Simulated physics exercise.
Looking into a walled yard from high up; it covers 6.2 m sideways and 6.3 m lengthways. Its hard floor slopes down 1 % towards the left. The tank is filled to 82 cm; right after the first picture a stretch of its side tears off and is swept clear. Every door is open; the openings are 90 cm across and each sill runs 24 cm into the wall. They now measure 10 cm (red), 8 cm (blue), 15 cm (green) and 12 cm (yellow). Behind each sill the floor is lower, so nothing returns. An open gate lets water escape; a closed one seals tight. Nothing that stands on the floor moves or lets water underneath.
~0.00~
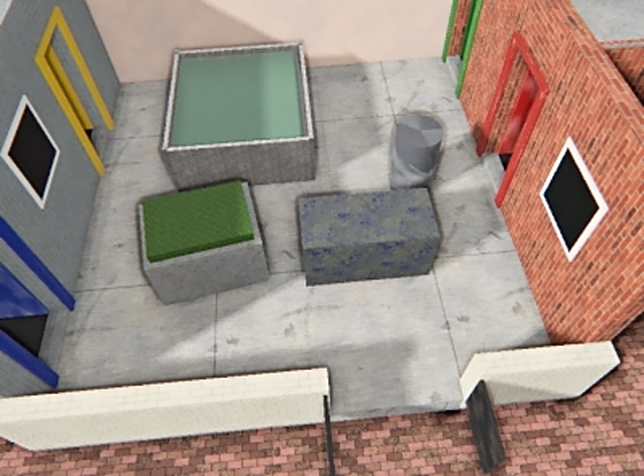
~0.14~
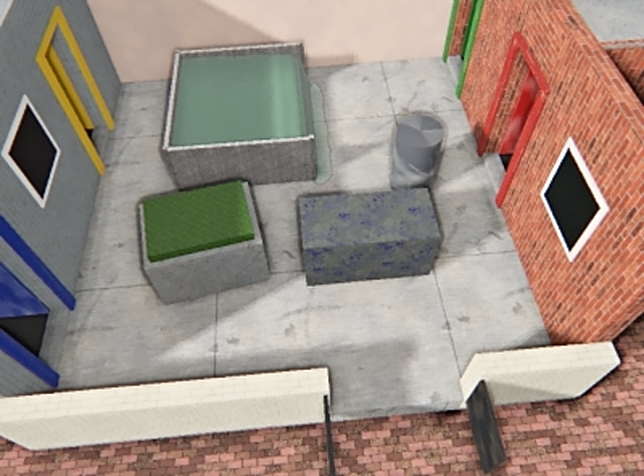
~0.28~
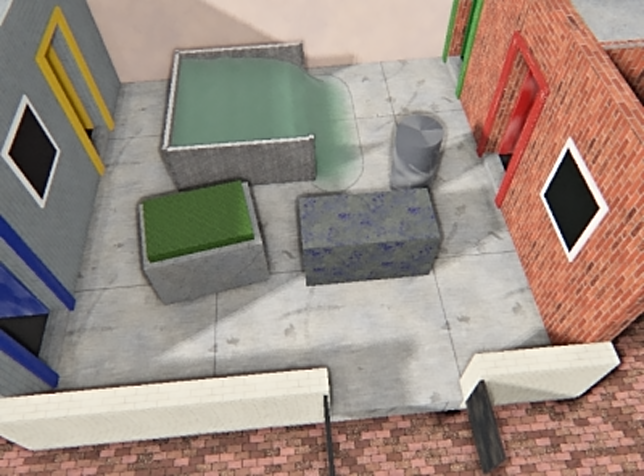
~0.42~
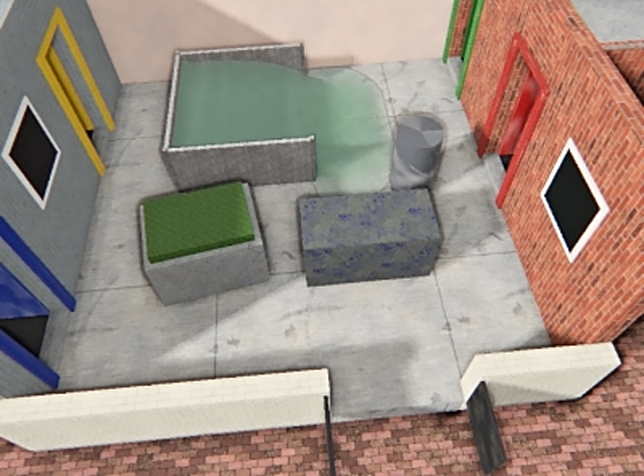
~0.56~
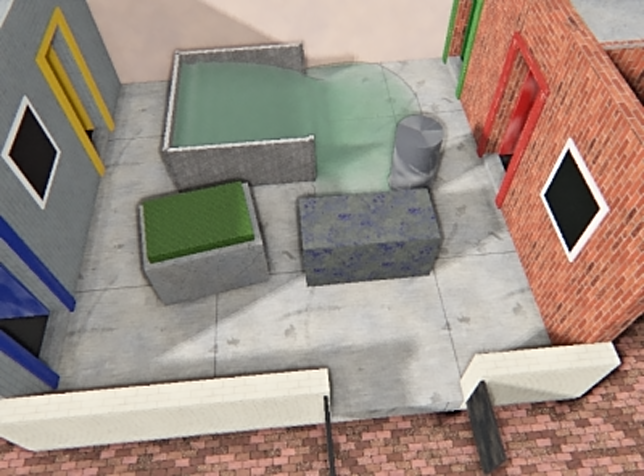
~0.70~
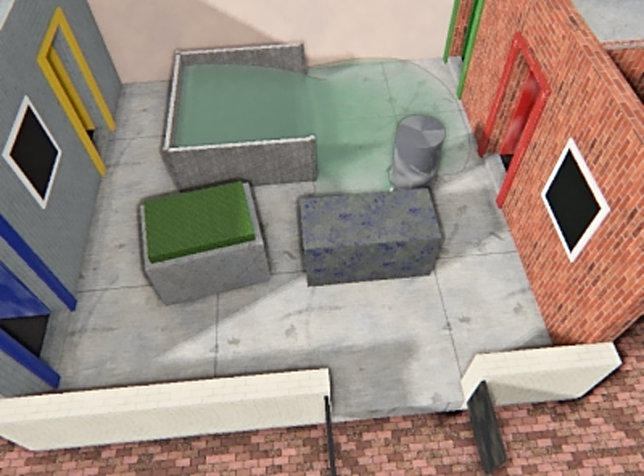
In a walled yard with coloured doorways, greenish water poured out through the open right side of a big square tank, spread across the grey floor and flowed around a round grey drum.
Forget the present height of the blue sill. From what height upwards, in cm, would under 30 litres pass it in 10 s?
At least 9.5 cm or so.
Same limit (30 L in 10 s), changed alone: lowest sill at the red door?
Roughly 25 cm at red.
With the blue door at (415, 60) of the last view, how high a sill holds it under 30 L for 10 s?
About 35 cm.
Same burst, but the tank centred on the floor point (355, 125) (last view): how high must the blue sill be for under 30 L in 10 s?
Some 8.5 cm.
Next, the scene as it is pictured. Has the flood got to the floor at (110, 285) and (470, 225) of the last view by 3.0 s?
In that order: Dry, under water.
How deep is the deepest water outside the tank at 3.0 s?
Roughly 34 cm.
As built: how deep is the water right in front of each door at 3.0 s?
In cm: Red 20, blue 0, green 33, yellow 0.
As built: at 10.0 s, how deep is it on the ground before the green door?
Some 4.0 cm.
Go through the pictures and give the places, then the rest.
In the first picture, the tank at (240, 96) is whole and still, 82 cm deep; the blue door at (25, 307) is dry.
In the second picture, water pours out at (306, 118) and has run 0.3 m, to a hidden place; about 6 cm deep outside, 82 cm at the back.
In the third picture, water pours out at (306, 119) and has run 0.8 m, to (359, 162); about 13 cm deep outside, 82 cm at the back.
In the fourth picture, water pours out at (307, 121) and has run 1.3 m, to a hidden place; about 12 cm deep outside, 78 cm at the back.
In the fifth picture, the front is at a hidden place, 1.9 m from the gap at (306, 122); 5.8 m2 of floor is wet, 71 cm left at the back.
In the sixth picture, water pours out at (307, 122) and has run 2.6 m, to (464, 140); about 9 cm deep outside, 70 cm at the back; the blue door at (26, 307), 5.0 m from the gap, is still 3.9 m from the nearest water.
After 1.4 s water covers 30 % of the floor, deepest (52 cm) near (459, 135); it has not reached the blue door.
After 3.0 s water covers 50 % of the floor, deepest (34 cm) near (442, 87); it has not reached the blue door.
After 10.0 s water covers 100 % of the floor, deepest (16 cm) near (79, 418); 13 cm at the blue door, 46 litres in over its 8 cm sill.
At the blue door as built, the water arrived by 6.0 s and peaked near 16 cm at 8.4 s.
With a sill of 8 cm, 46 litres would have come in within the 10 s; with 11.5 cm, 12 litres. So under 30 litres takes about 9.5 cm.
